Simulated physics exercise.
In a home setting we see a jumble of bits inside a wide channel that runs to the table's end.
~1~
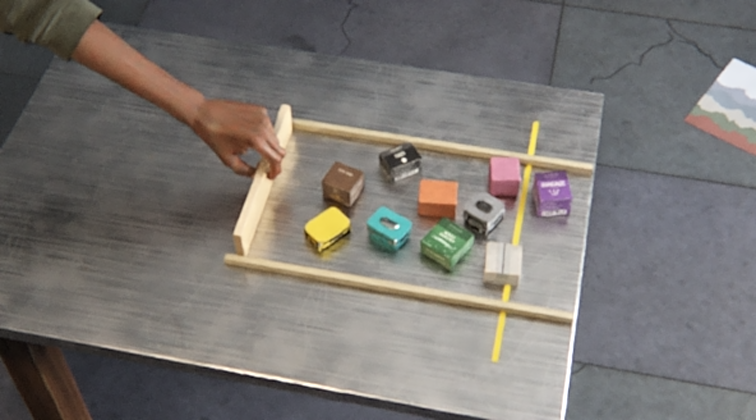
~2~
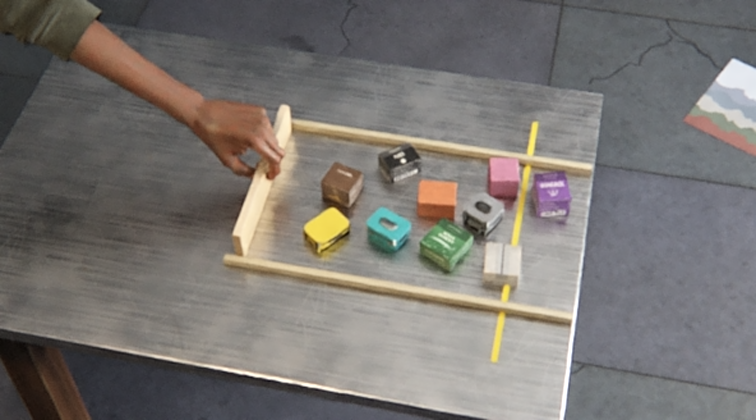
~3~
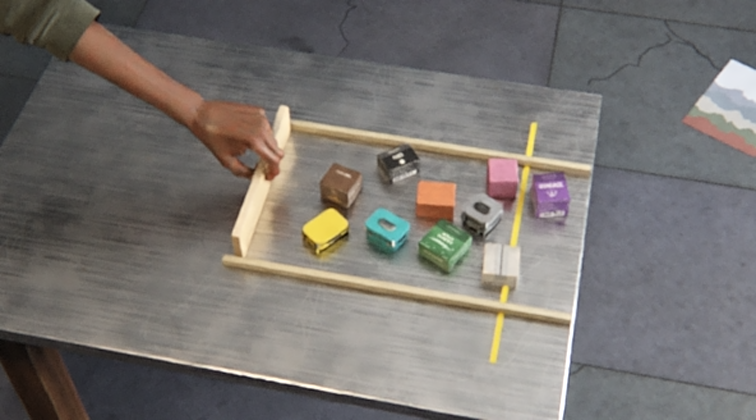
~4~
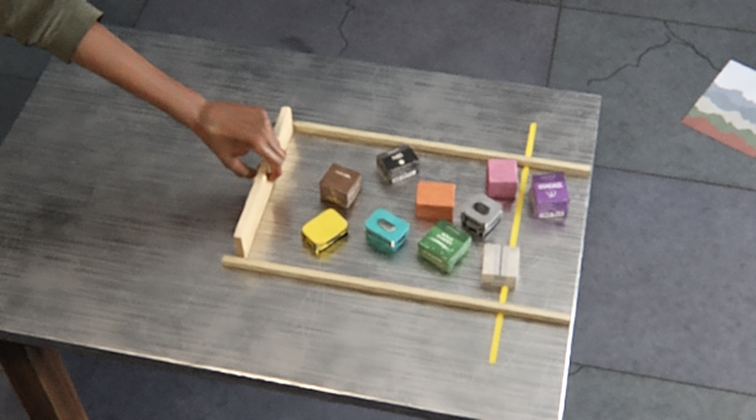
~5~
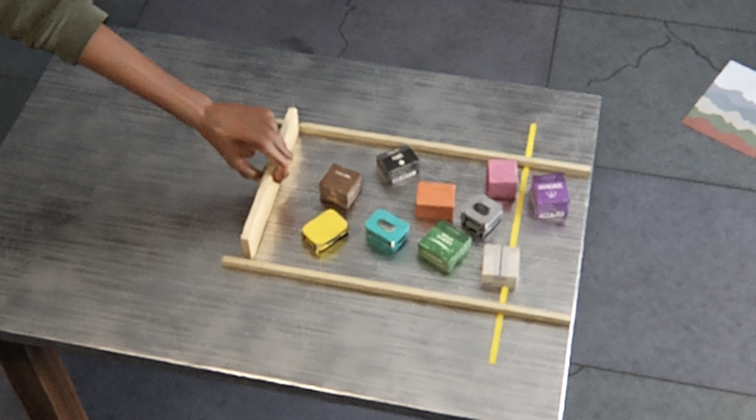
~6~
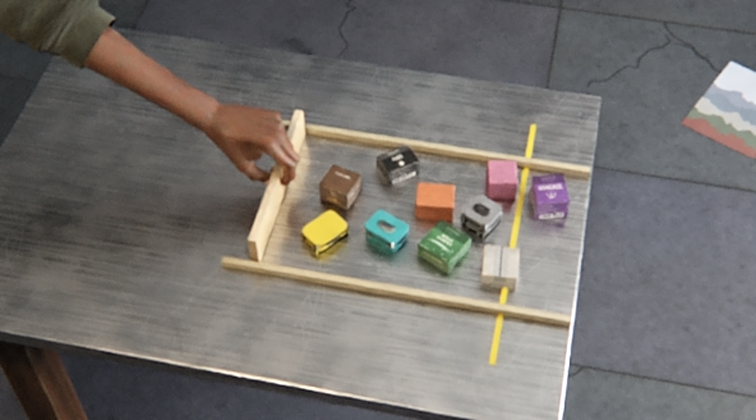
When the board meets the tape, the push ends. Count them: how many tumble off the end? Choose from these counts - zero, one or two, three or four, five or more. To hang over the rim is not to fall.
Count: Three or four.
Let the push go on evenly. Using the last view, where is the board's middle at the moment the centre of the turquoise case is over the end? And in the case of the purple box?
I reckon its middle sits around (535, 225) and then around (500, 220).
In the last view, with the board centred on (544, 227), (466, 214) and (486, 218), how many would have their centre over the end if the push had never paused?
First 7, next 0, last 1.
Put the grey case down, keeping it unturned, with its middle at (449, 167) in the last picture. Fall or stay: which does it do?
From that start, the object then is safe.
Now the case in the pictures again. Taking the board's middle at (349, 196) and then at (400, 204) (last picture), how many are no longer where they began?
By then 3, and 8.
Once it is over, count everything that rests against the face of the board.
That would be 3 of them.
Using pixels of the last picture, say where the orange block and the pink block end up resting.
The orange block at (570, 225), the pink block at (564, 191).
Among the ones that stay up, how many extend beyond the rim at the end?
The overhang total is 1.
A little later, none off yet; purple box at rest near (549, 197); white box at rest near (500, 267); pink block at rest near (502, 180).
Next, none off yet; purple box at rest near (549, 197); white box shifted about its own width near (524, 274); pink block at rest near (502, 180).
Later still, none off yet; purple box shifted a little near (567, 197); white box shifted well along near (579, 298); pink block shifted about its own width near (529, 185).
When it is over, the number that fall off is three or four; down, green box, grey case, white box and purple box.
